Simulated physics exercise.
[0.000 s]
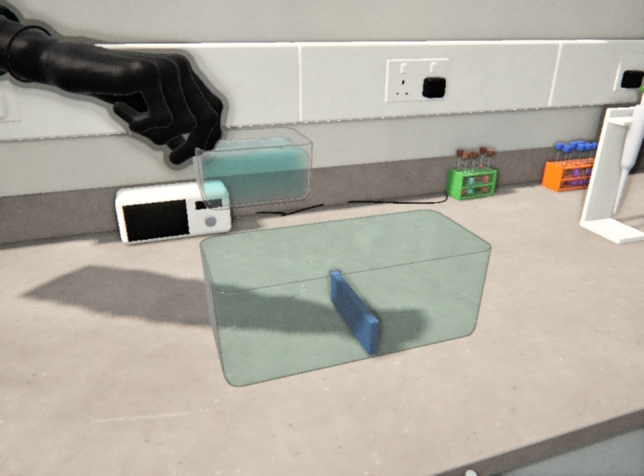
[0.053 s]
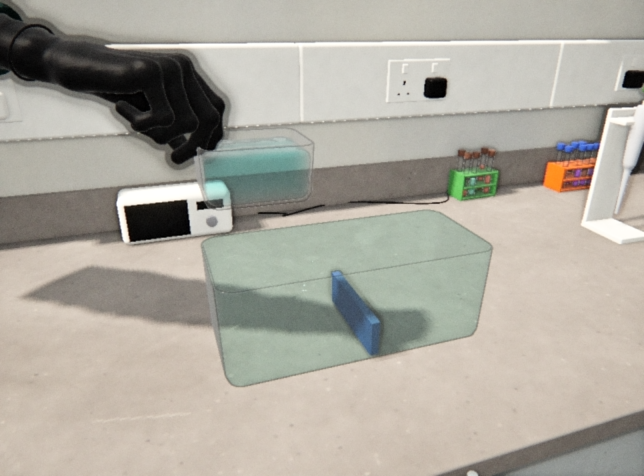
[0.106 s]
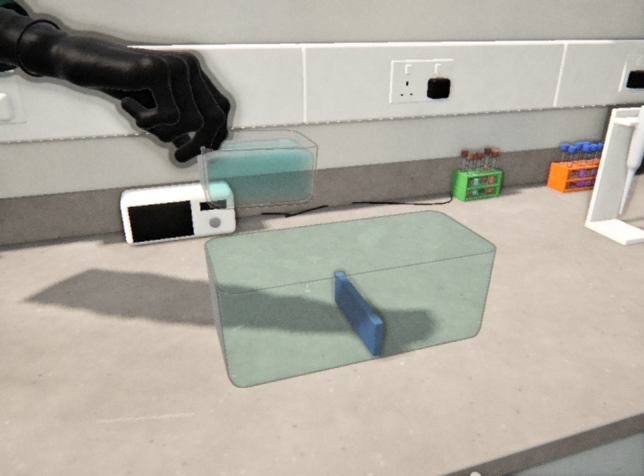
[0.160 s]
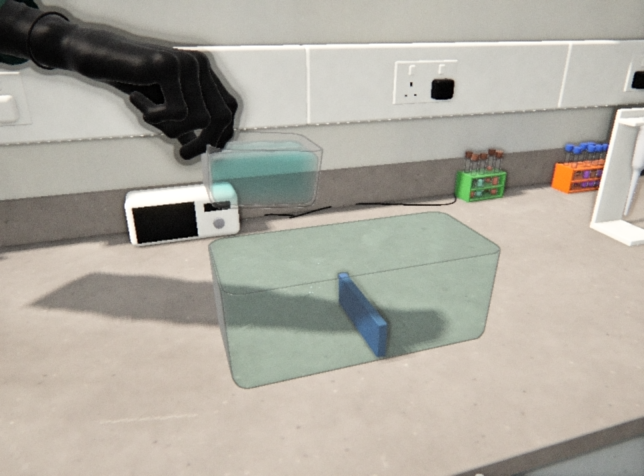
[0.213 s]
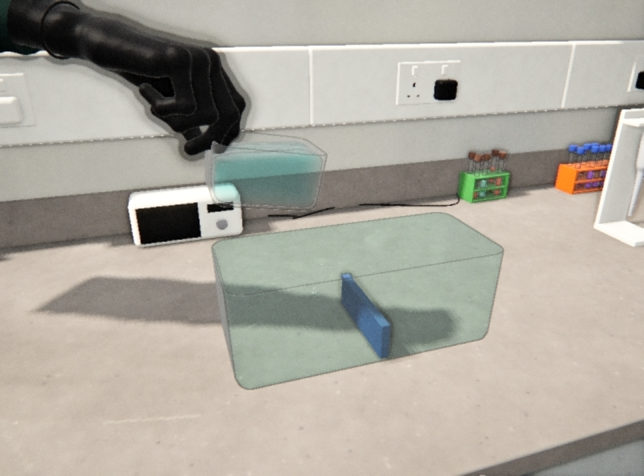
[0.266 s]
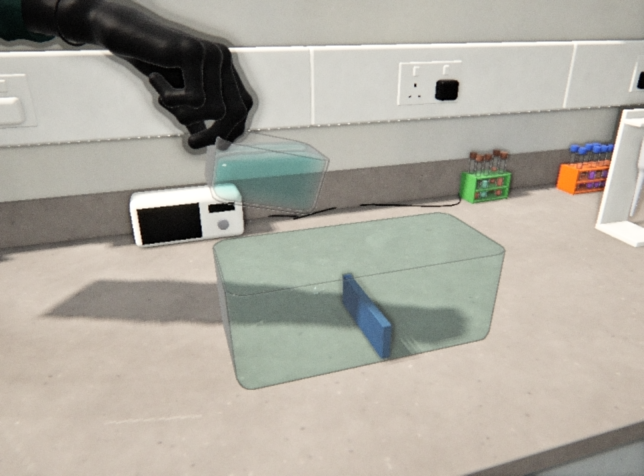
On a laboratory worktop, a black-gloved hand gently tilting a clear box of blue-tinted water above a long basin with a low blue wall.
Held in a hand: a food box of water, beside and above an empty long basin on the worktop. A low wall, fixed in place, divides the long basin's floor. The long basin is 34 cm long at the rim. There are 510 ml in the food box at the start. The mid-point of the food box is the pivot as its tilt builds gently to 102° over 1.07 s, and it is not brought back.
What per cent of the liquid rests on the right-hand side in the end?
55 percent.
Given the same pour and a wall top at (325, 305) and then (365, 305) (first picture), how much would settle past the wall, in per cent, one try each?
Result: 80 per cent, then 30 per cent.
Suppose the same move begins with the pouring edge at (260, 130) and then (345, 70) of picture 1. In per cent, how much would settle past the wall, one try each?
5 and 90 %.
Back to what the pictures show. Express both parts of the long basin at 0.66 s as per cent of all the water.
Roughly 9 sits left and 16 sits right.
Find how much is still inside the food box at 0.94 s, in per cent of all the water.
About 8 percent.
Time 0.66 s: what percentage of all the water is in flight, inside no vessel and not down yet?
About 32 per cent.
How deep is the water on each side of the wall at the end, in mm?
Left part: About 8 mm; right part: About 14 mm.
After 0.66 s the tilt is 69° and 41 per cent is still to pour, 9 is left of the wall and 17 right of it.
After 0.94 s the tilt is 99° and 8 per cent is still to pour, 32 is left of the wall and 55 right of it.
After 1.24 s the tilt is 102° and 0 per cent is still to pour, 43 is left of the wall and 55 right of it.
After 1.57 s the tilt is 102° and 0 per cent is still to pour, 44 is left of the wall and 55 right of it.
In the end 44 per cent lies left of the wall, 55 right of it and 0 outside.
